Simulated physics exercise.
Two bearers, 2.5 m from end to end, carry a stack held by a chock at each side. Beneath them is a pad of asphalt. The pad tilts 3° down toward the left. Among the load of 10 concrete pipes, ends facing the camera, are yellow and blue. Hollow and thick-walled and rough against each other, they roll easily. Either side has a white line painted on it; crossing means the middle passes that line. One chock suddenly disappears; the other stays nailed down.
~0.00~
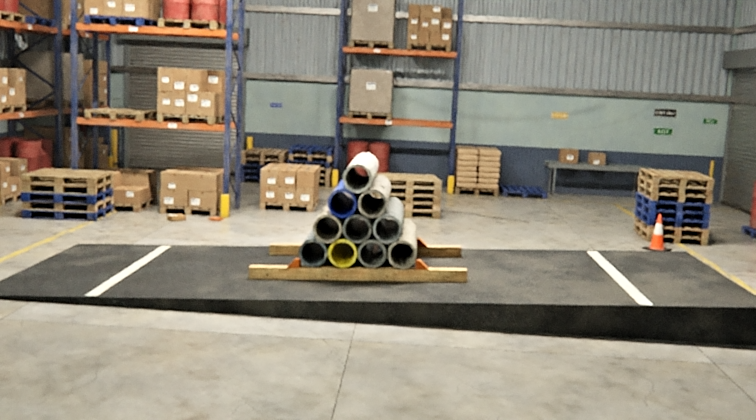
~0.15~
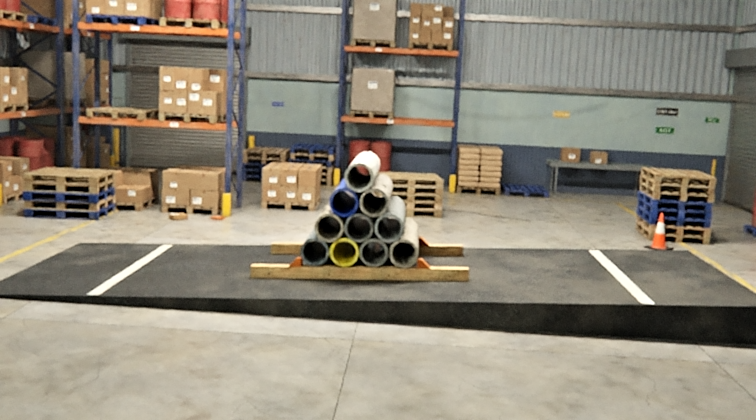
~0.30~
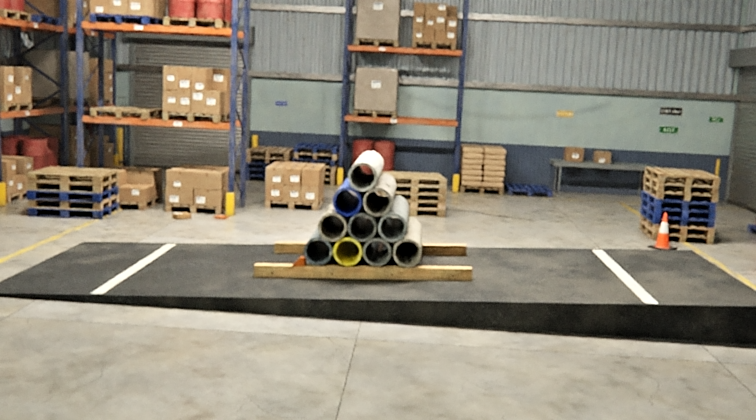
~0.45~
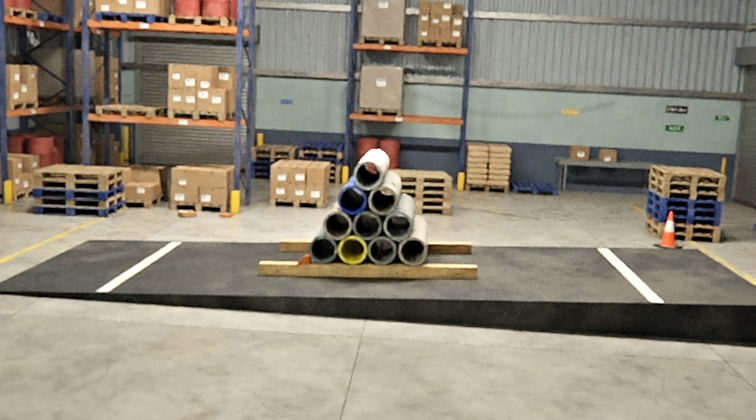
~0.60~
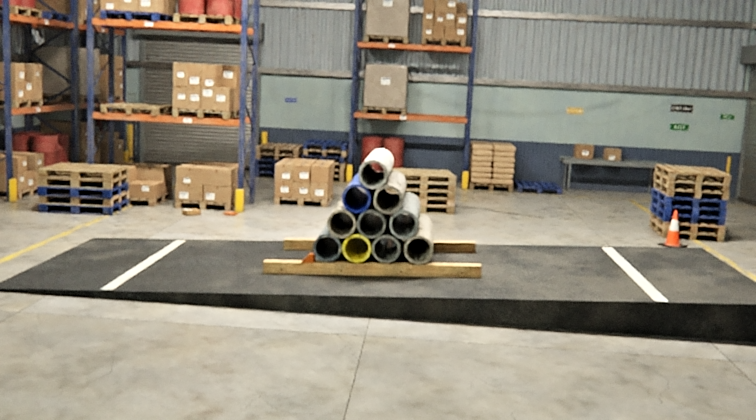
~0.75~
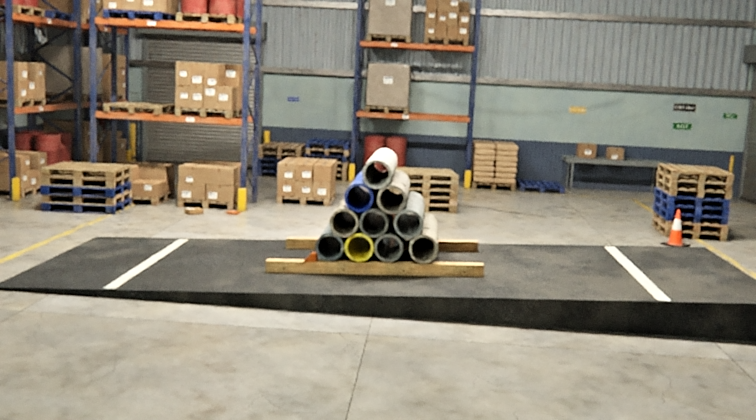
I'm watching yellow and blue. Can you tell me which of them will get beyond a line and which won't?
Sure. Yellow: No, it stays. Blue: No, it stays.
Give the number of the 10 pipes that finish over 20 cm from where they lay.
The tally comes to 4.
After 1.1 s, yellow is on the bearers, 110 cm from the bearers' left end; blue is up on others, 110 cm from the bearers' left end; 0 of 10 have crossed.
At rest (9.4 s), yellow is on the bearers, 110 cm from the bearers' left end; blue is up on others, 110 cm from the bearers' left end; 0 of 10 have crossed.
